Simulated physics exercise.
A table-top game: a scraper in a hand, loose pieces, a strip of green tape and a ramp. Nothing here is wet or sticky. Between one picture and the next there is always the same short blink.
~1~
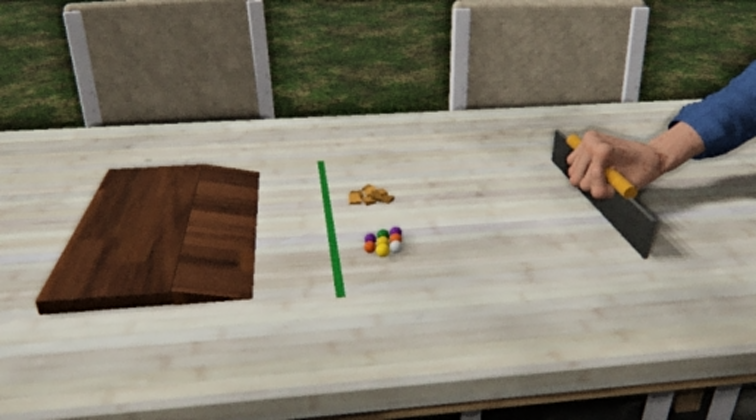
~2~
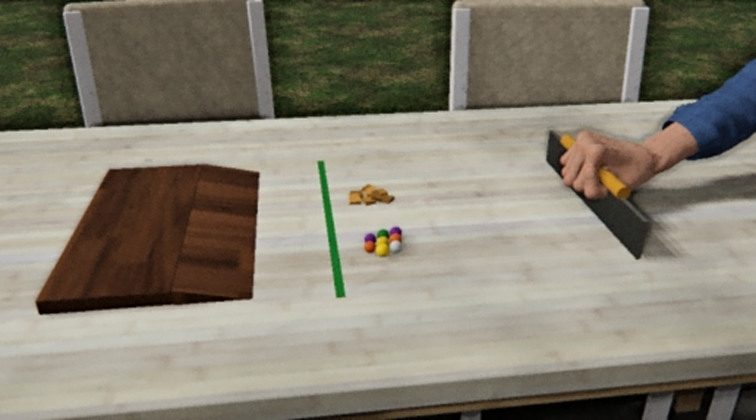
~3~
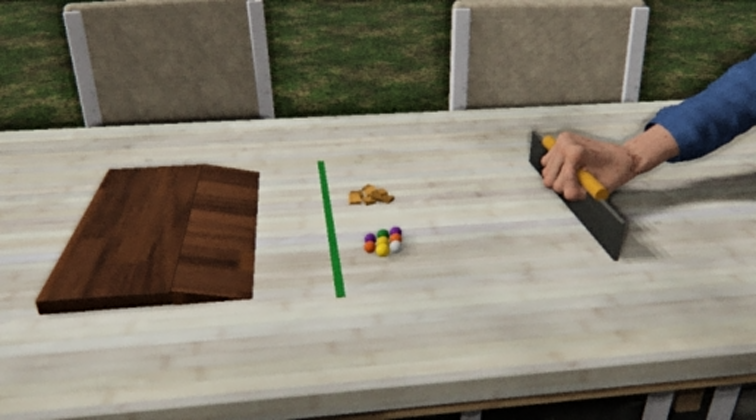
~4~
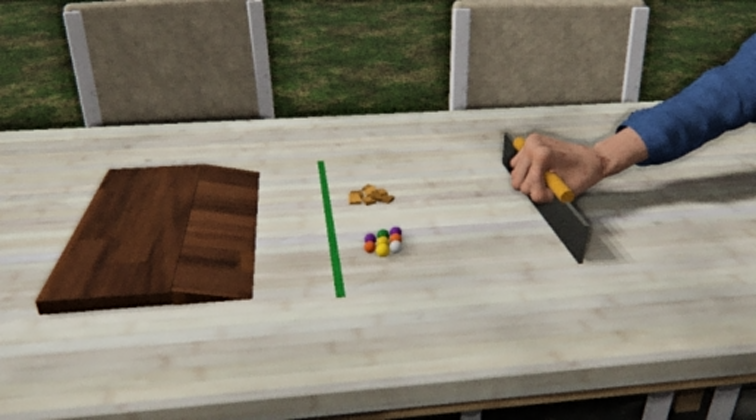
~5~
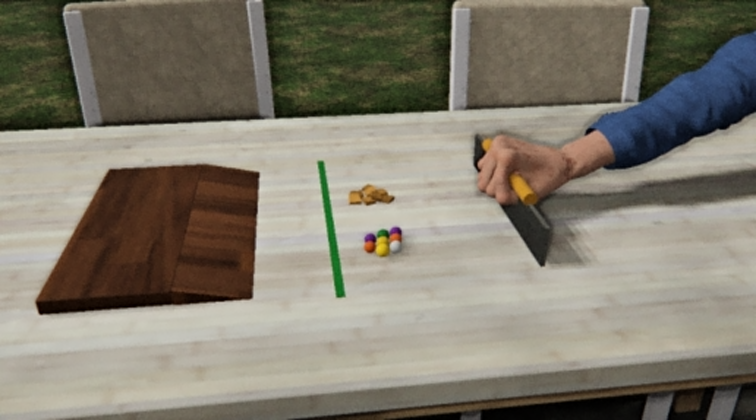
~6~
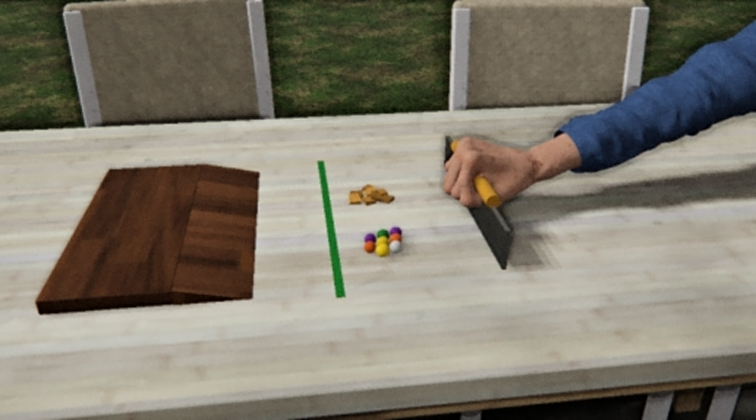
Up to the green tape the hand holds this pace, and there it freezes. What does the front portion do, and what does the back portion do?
The front portion gets partly up; the Back portion never gets up.
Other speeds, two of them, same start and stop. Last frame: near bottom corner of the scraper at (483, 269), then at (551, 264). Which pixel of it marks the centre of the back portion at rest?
Roughly (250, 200), then (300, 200).
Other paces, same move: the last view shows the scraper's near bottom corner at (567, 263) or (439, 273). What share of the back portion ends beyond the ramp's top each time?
0 % and then 0 %.
Then, 0.14 s on from there, scraper still moving, near (390, 180); front portion the whole lot short of the ramp; back portion the whole lot short of the ramp.
Then, 0.30 s on from there, scraper stopped at the green tape; front portion the whole lot short of the ramp; back portion the whole lot short of the ramp.
Then, 0.58 s on from there, scraper stopped at the green tape; front portion the bulk past the top, near a quarter on the ramp; back portion a little on the ramp, the bulk short of the ramp.
In the end, scraper stopped at the green tape; front portion the whole lot past the top; back portion none at all past the top, a little on the ramp, the bulk short of the ramp.
